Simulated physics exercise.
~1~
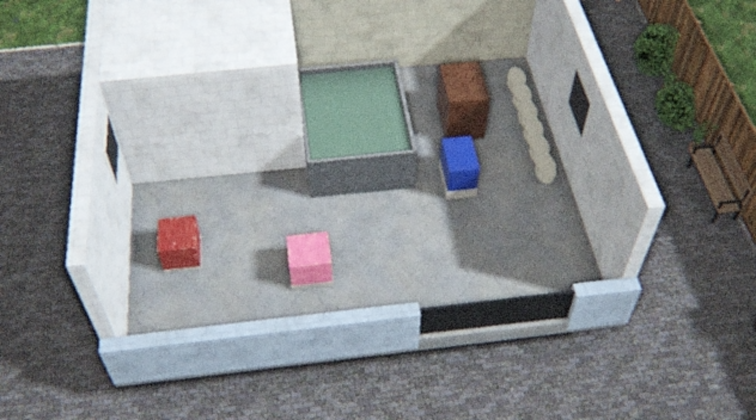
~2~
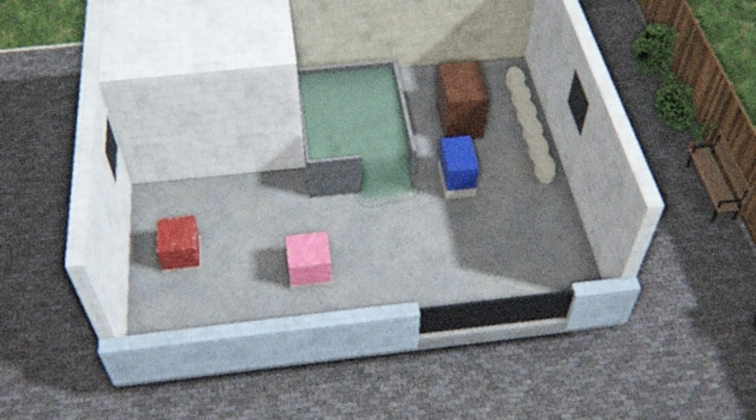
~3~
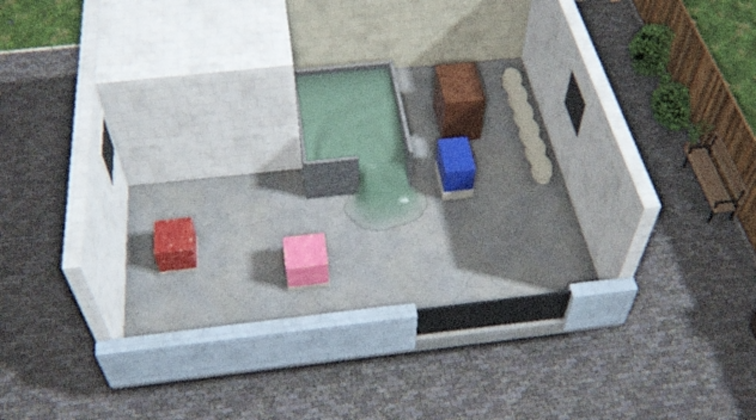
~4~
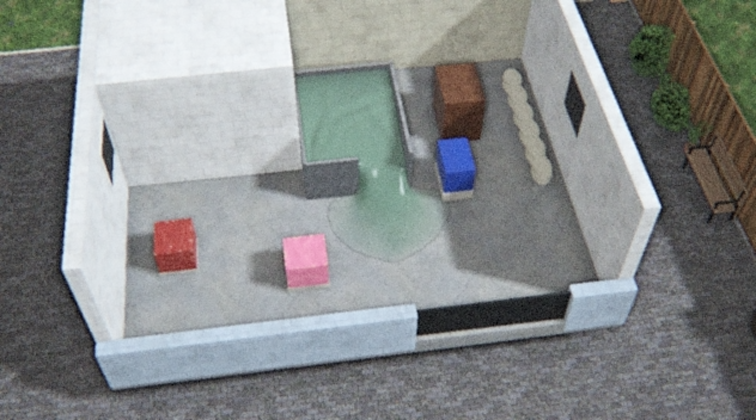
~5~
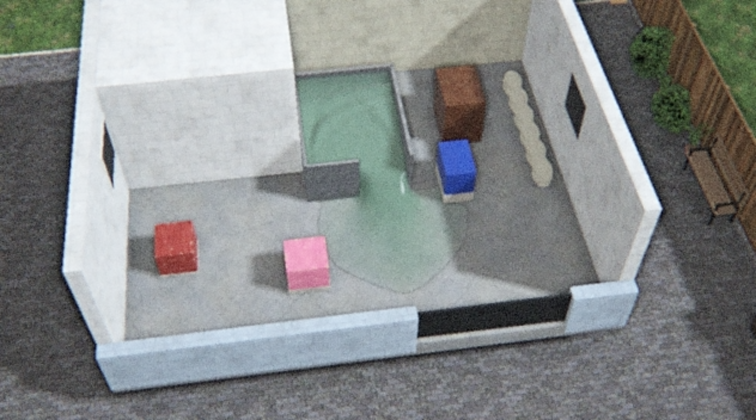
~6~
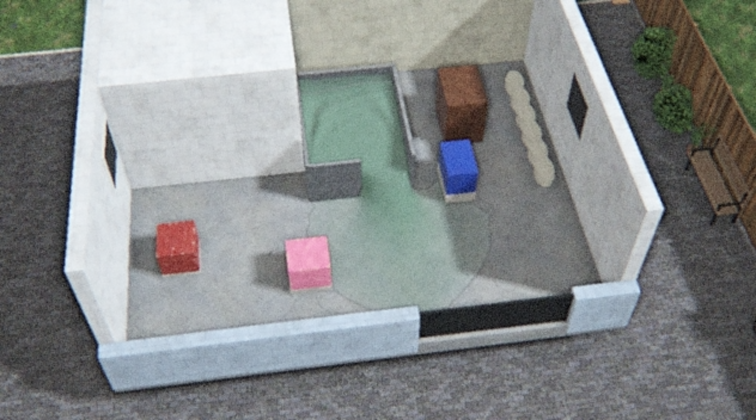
At the start, still green water fills an open gray tank inside a walled yard, with red, pink, blue and brown blocks standing around it. Part of the tank's front wall opens, and water pours through the gap, spreading forward across the floor in a widening, thinning sheet as the blocks stay put.
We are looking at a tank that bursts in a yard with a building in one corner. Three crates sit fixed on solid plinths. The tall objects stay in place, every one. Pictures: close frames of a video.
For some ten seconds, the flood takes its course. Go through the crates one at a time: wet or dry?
One by one: The red crate will be reached by the flood; the pink crate will be reached by the flood; the blue crate will be out of the flood.
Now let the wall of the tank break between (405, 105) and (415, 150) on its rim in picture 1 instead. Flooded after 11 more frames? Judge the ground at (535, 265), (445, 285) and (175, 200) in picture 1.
One by one, they turn out drenched, drenched and not soaked.
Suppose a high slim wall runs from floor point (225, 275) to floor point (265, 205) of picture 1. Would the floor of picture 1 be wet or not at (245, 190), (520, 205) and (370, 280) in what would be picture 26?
Outcome by spot, in order - unwatered, watered, watered.
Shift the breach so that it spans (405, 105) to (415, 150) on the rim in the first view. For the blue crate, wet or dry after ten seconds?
My reading: The blue crate is wetted.
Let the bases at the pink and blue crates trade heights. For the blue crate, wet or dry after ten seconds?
Well, the blue crate is inundated then.
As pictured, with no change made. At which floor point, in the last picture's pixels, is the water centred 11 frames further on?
Centre of mass: Roughly (388, 211).
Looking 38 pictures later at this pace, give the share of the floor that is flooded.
Around 85 percent.
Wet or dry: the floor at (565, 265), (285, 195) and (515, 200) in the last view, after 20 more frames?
Status per point, in sequence: Waterlogged, then unwetted, then waterlogged.
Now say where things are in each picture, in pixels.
The first frame shows still water in the open tank at (354, 112).
In the second frame, the front is at (360, 199), out from the gap at (386, 177).
In the third frame, water pours out at (383, 179) and has run to (368, 225).
In the fourth frame, the front is at (388, 258), out from the gap at (383, 181).
In the fifth frame, the front is at (412, 287), out from the gap at (384, 182).
In the sixth frame, water pours out at (386, 182) and has run to a hidden place.
A moment on, water covers 35 % of the floor; the red crate not reached, the pink crate water round its plinth, the blue crate water round its plinth.
Next, water covers 45 % of the floor; the red crate water round its plinth, the pink crate water round its plinth, the blue crate water round its plinth.
Then, water covers 60 % of the floor; the red crate water round its plinth, the pink crate water round its plinth, the blue crate water round its plinth.
Later, water covers 85 % of the floor; the red crate water round its plinth, the pink crate water round its plinth, the blue crate water round its plinth.
In the end, water covers 95 % of the floor; the red crate was topped, the pink crate was topped, the blue crate stayed above the water.
